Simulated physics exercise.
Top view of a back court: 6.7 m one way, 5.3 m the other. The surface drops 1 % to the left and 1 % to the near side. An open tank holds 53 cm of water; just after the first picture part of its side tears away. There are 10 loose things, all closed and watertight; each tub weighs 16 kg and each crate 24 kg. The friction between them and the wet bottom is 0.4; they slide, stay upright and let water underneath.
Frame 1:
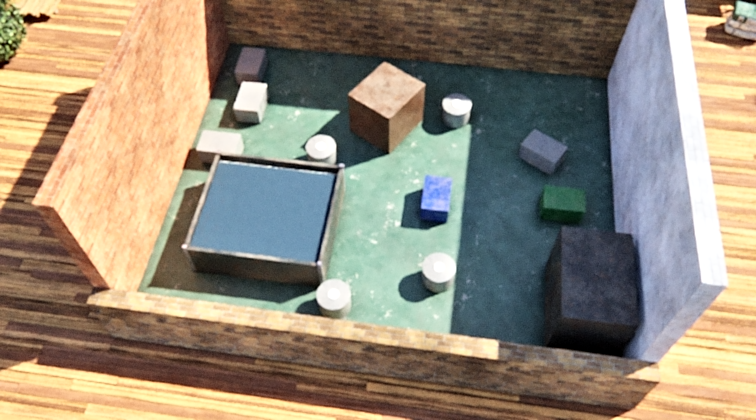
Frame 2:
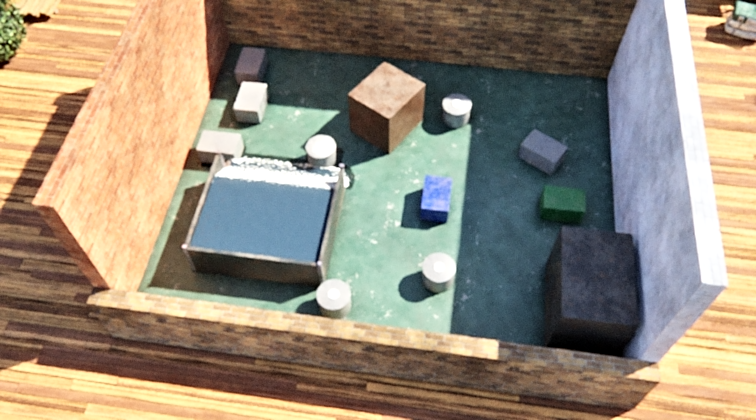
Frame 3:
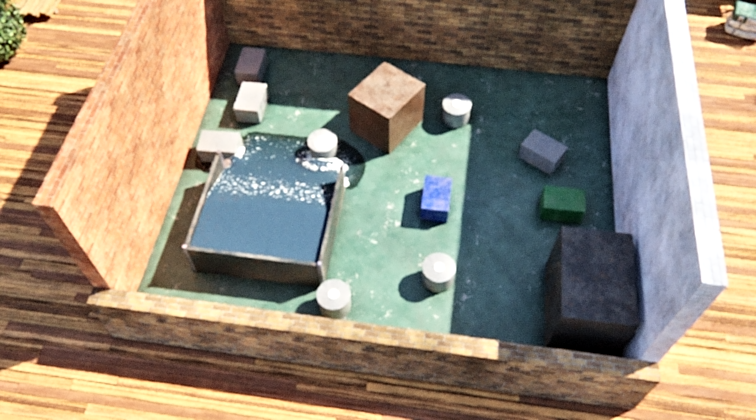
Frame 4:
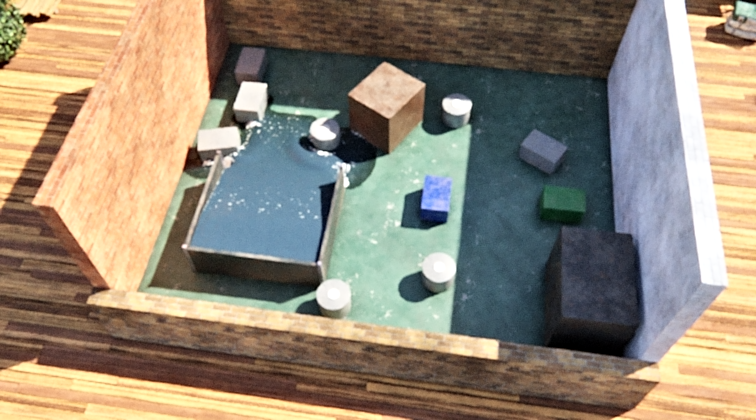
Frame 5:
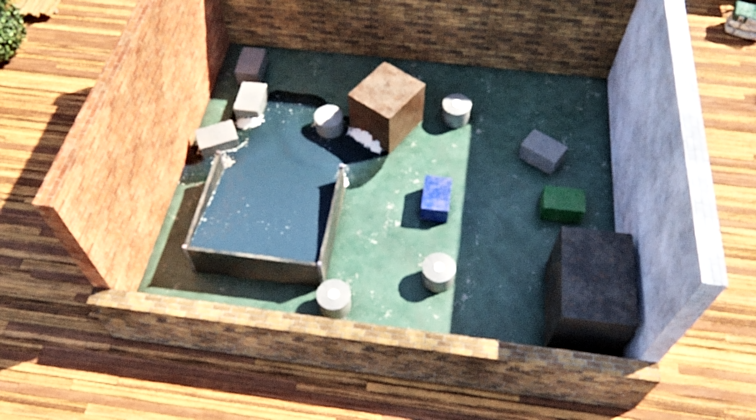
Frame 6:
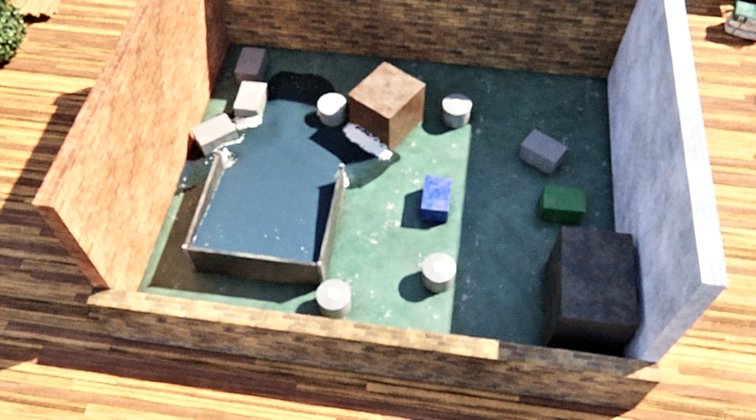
A walled back court with a green floor is seen from high above by a still camera. A dark-blue pool of water fills an open tank at left, with pale blocks and a large brown box beyond, white drums scattered about, and blue, grey, green and black boxes toward the right. Water pours over the tank's far side, spreads around the brown box, and nudges a white drum and pale block.
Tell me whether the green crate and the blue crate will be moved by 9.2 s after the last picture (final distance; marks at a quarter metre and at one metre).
Green crate almost motionless; blue crate almost motionless.
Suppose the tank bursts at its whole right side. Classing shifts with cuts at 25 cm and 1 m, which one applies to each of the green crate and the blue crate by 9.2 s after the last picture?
With that failure, the green crate covers a big distance, and the blue crate covers a big distance.
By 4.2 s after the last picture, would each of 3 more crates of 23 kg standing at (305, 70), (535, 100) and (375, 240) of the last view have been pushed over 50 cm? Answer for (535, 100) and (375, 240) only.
In sequence: Within it, then within it.
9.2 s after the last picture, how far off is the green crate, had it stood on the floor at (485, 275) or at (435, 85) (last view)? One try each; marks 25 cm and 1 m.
Taken in turn, it stays almost motionless and then glides a modest way.
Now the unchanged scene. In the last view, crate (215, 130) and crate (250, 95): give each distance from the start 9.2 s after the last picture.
In turn: 250 cm, 300 cm.
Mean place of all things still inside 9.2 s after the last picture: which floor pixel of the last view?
They average out to somewhere around (400, 204).
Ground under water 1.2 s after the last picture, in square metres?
I'd estimate close to 15 m2.
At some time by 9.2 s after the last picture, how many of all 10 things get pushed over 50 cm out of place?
4 in all.
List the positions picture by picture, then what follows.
In the first picture, the green crate at (565, 198) rests on the ground; the blue crate at (437, 193) rests on the ground; water covers 3.0 m2; 0 of 10 have shifted.
In the second picture, the green crate at (565, 198) rests on the ground; the blue crate at (437, 193), on the bottom; 3.8 m2 under water; 0 of 10 have shifted.
In the third picture, the green crate at (565, 198) rests on the ground; the blue crate at (437, 193) rests on the ground; 4.6 m2 under water; 1 of 10 have shifted.
In the fourth picture, the green crate at (565, 198) rests on the ground; the blue crate at (437, 193), on the bottom; 5.5 m2 under water; 2 of 10 have shifted.
In the fifth picture, the green crate at (565, 198) rests on the ground; the blue crate at (437, 193), on the bottom; 6.4 m2 under water; 2 of 10 have shifted.
In the sixth picture, the green crate at (565, 198) rests on the ground; the blue crate at (437, 193) rests on the ground; 7.3 m2 under water; 2 of 10 have shifted.
Then, 1.2 s after the last picture the green crate is near (565, 198), 0.0 m from its start, aground; the blue crate is near (437, 193), 0.0 m from its start, aground; 2 afloat.
Then, 3.8 s after the last picture the green crate is near (565, 198), 0.0 m from its start, aground; the blue crate is near (437, 193), 0.0 m from its start, aground; 2 afloat.
Then, 6.2 s after the last picture the green crate is near (565, 198), 0.0 m from its start, aground; the blue crate is near (437, 193), 0.0 m from its start, aground; 0 afloat.
Then, 9.2 s after the last picture the green crate is near (565, 198), 0.0 m from its start, aground; the blue crate is near (437, 193), 0.0 m from its start, aground; 2 afloat.
